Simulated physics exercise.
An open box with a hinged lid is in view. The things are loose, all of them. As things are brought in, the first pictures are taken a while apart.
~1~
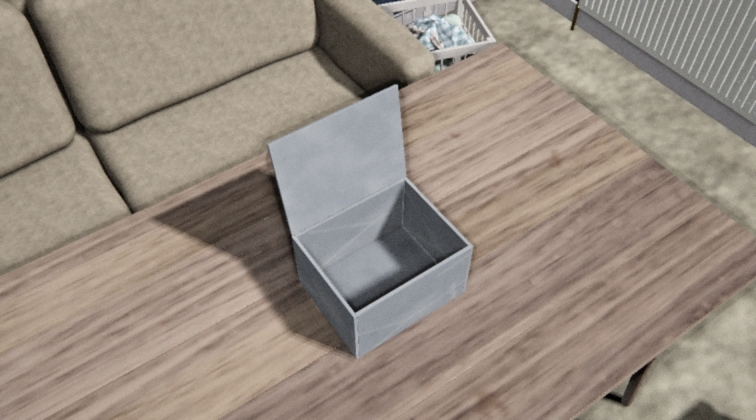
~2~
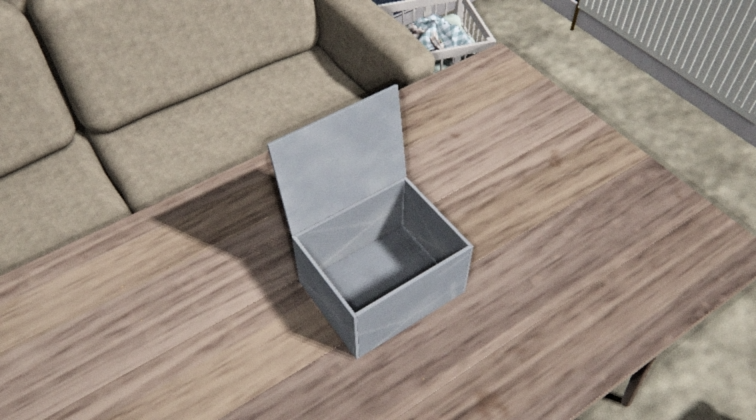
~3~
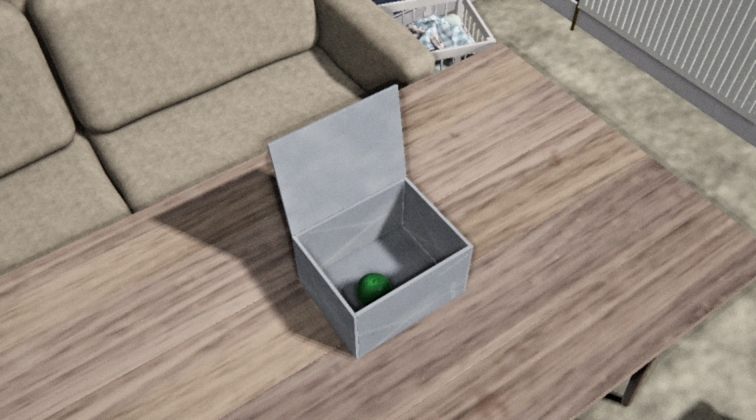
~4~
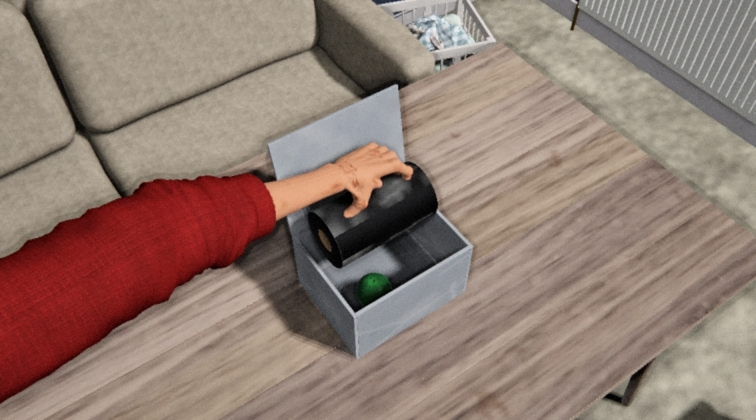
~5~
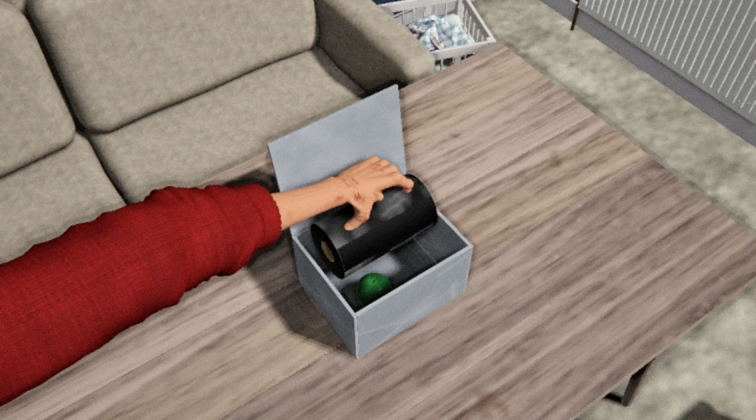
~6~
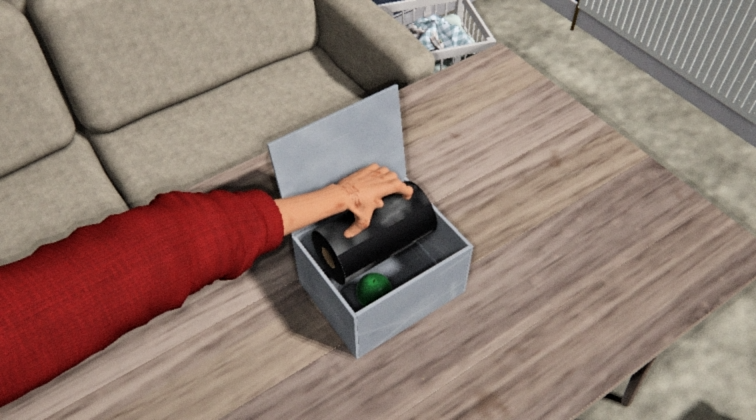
In an open grey box holding a green ball, a hand lowers a black roll.
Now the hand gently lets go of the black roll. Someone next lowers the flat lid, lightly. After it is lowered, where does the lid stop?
It stops flat on the box.
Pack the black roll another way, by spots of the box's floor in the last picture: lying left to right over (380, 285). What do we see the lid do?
Then the box lid comes to rest down.
Then, 1.10 s later than the last frame, lid starting down; black roll moved about its own width near (364, 258); green apple moved about its own width.
Then, 1.80 s later than the last frame, lid 40° above the rim; black roll moved about its own width near (364, 258); green apple moved about its own width.
When it is over, lid shut; moved from the start, black roll and green apple. End places, in pixels of the last picture, black roll near (364, 258).
